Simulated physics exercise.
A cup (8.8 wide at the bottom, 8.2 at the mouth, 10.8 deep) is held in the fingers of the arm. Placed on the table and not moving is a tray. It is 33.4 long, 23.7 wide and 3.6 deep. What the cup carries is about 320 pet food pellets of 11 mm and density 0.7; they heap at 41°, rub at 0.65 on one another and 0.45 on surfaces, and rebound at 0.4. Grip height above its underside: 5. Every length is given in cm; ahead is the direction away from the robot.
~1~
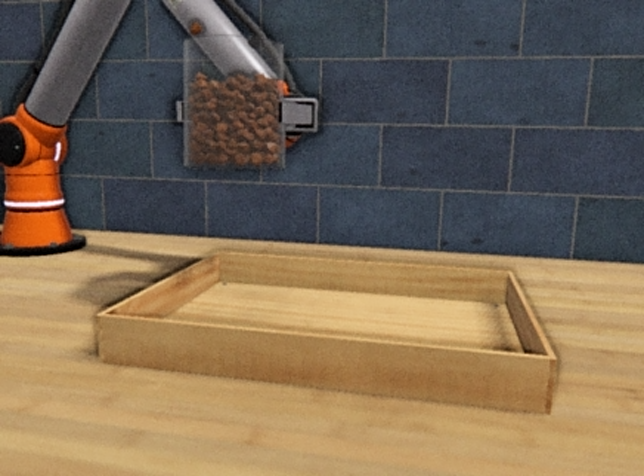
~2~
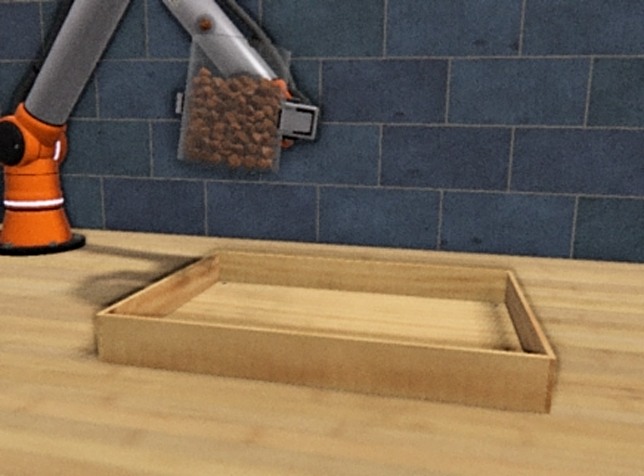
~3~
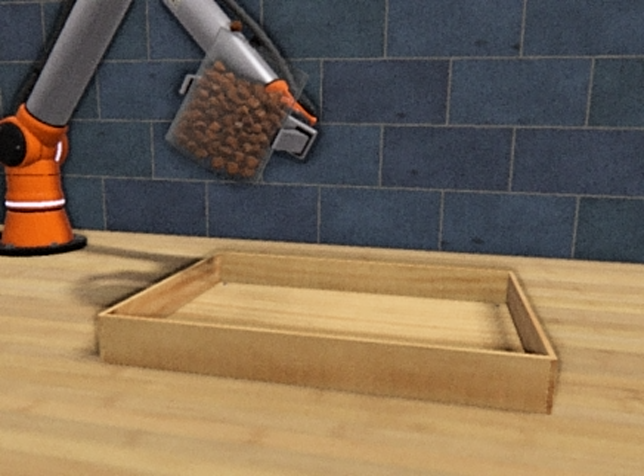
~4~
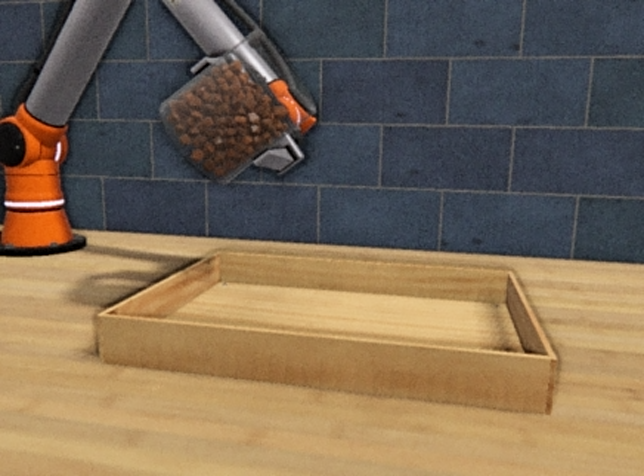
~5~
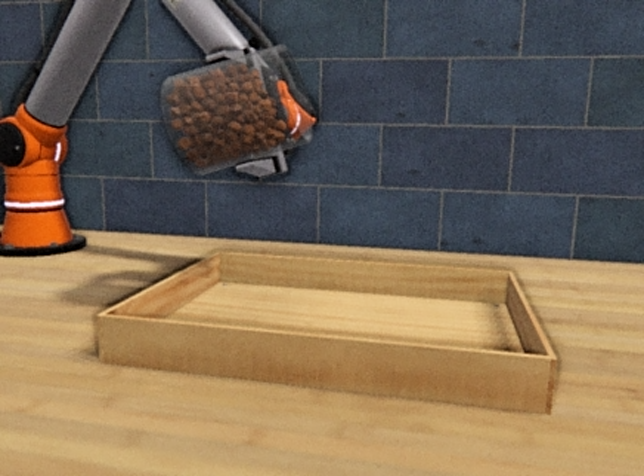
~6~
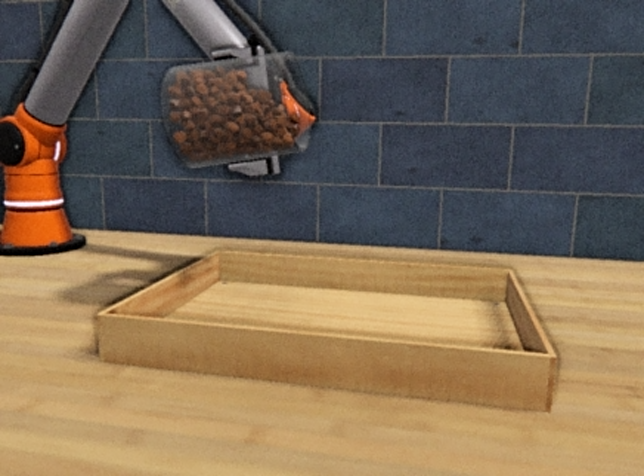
A grey and orange robot arm at the upper left holds a clear container of reddish-brown lumps and steadily tilts it, from upright until it lies nearly on its side, its open end turning to the right. The lumps shift inside but stay within the container. The fixed, slightly raised view shows a blue-grey brick wall behind a pale wooden table, where a shallow, empty wooden tray sits motionless near the centre.
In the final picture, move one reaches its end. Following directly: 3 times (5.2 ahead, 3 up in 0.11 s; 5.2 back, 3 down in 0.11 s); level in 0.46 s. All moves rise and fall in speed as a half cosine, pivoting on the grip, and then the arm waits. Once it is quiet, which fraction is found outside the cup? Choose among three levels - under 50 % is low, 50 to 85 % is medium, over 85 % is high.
The level is high.
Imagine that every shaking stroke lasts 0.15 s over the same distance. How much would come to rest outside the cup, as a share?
In that case it would be near 80 percent.
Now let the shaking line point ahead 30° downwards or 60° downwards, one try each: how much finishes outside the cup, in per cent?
I'd say close to 40 percent for the first and close to 25 percent for the second.
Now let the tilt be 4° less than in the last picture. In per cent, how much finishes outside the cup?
Some 90 per cent.
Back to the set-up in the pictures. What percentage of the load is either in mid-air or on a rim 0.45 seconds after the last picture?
About 13 %.
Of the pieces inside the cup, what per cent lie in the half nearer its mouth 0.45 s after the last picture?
Mouth half: Close to 90 per cent.
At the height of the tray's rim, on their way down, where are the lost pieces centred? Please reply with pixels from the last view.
Estimated centre near (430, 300) in pixels.
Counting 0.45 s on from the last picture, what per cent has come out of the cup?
About 90 per cent by then.
Then, 0.45 s later, tilted 82° forward, highest piece 19 above the table; 252 in the tray, 28 in the cup, 42 in flight or on a rim.
Then, 0.90 s later, tilted 39° forward, highest piece 22 above the table; 302 in the tray, 12 in the cup, 8 on the table or floor.
Then, 1.32 s later, level, highest piece 17 above the table; 302 in the tray, 12 in the cup, 8 on the table or floor.
Then, 2.37 s later, level, highest piece 17 above the table; 302 in the tray, 12 in the cup, 8 on the table or floor.
At rest, 302 in the tray, 12 in the cup, 8 on the table or floor. That is 96 % outside the cup.
